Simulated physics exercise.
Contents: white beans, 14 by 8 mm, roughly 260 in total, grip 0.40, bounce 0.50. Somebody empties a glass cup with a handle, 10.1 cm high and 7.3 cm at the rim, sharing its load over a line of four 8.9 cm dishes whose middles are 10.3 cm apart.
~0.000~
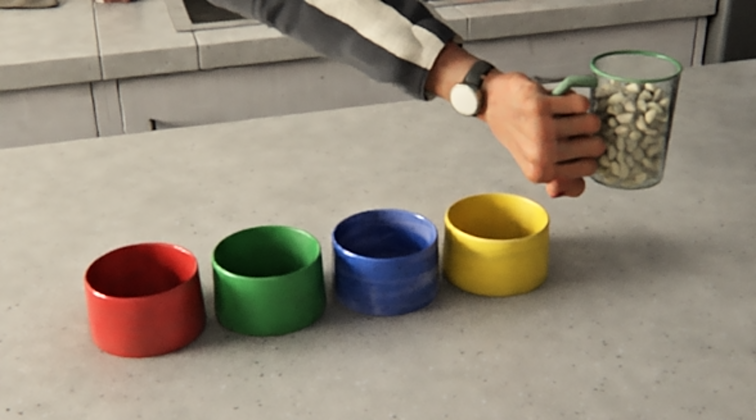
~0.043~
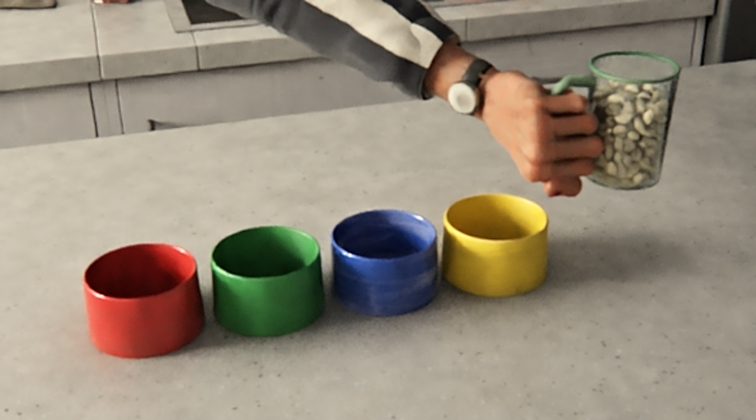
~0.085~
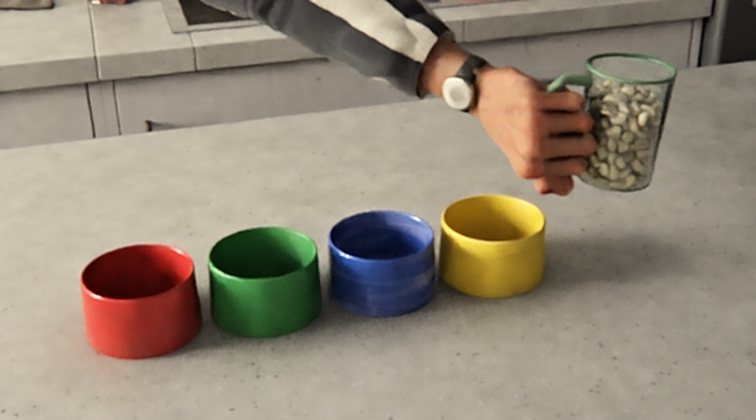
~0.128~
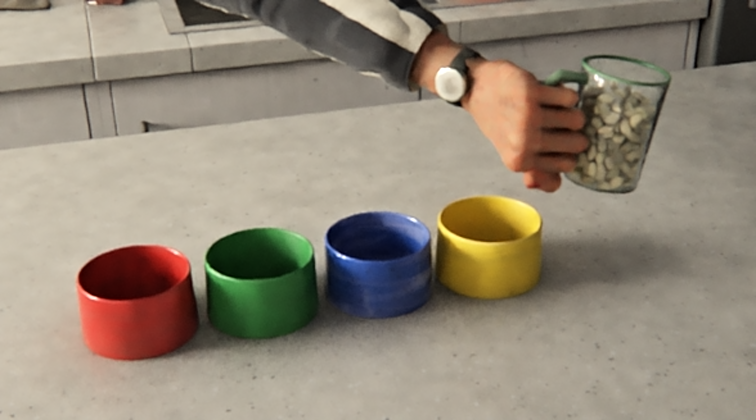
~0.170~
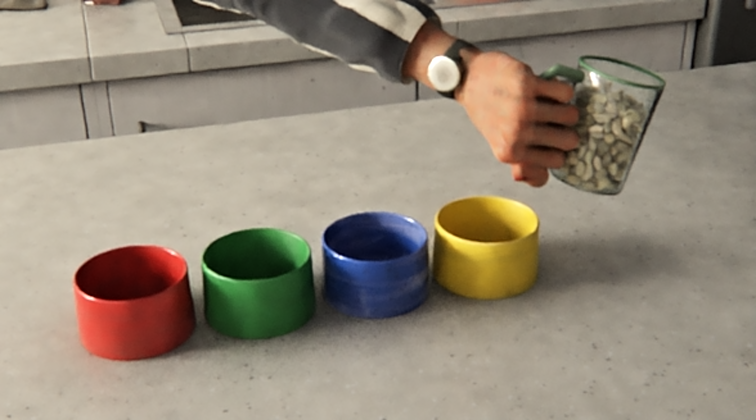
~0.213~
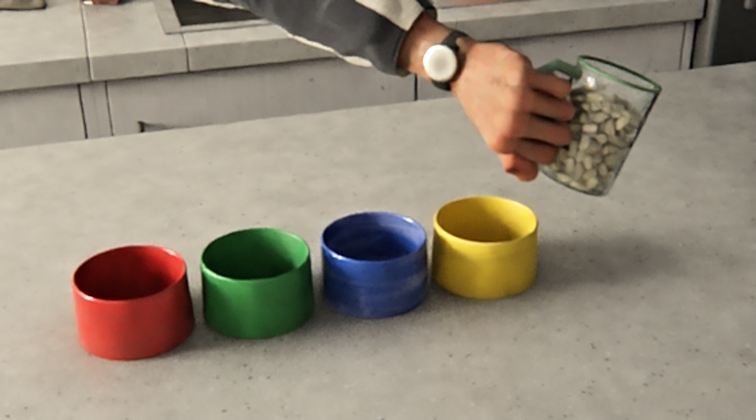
A hand tilts a glass cup of white beans while moving slightly left near four colourful dishes.
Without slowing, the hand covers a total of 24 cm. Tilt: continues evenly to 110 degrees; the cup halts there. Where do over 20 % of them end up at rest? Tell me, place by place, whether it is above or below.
One by one: Red: Keeps a fifth or less; blue: Keeps a fifth or less; green: Keeps a fifth or less; yellow: Keeps more than a fifth; counter: Keeps more than a fifth.
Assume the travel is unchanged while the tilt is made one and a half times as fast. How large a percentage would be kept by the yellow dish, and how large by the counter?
The yellow dish would get 30 and the counter 70.
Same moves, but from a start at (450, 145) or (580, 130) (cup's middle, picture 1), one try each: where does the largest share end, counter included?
In the first try blue collects the most, and in the second it's yellow.
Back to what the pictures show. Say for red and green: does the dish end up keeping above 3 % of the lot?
Note - red negative, green negative.
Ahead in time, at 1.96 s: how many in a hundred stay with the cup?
Somewhere near 5 per cent.
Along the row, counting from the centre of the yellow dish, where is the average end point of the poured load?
I'd say about 2 cm, heading up the x axis.
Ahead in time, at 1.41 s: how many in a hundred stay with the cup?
About 25 percent of the load.
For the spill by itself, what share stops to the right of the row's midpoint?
100 percent.
Then, at 0.93 s, tilt 110 degrees; cup holds 85 %.
After 1.41 s, tilt 110 degrees; cup holds 25 %, yellow 45 %.
After 1.96 s, tilt 110 degrees; cup holds 5 %, blue 5 %, yellow 55 %.
In the end, at 3.0 s, red 0 %, blue 10 %, green 0 %, yellow 55 %, counter 35 %.
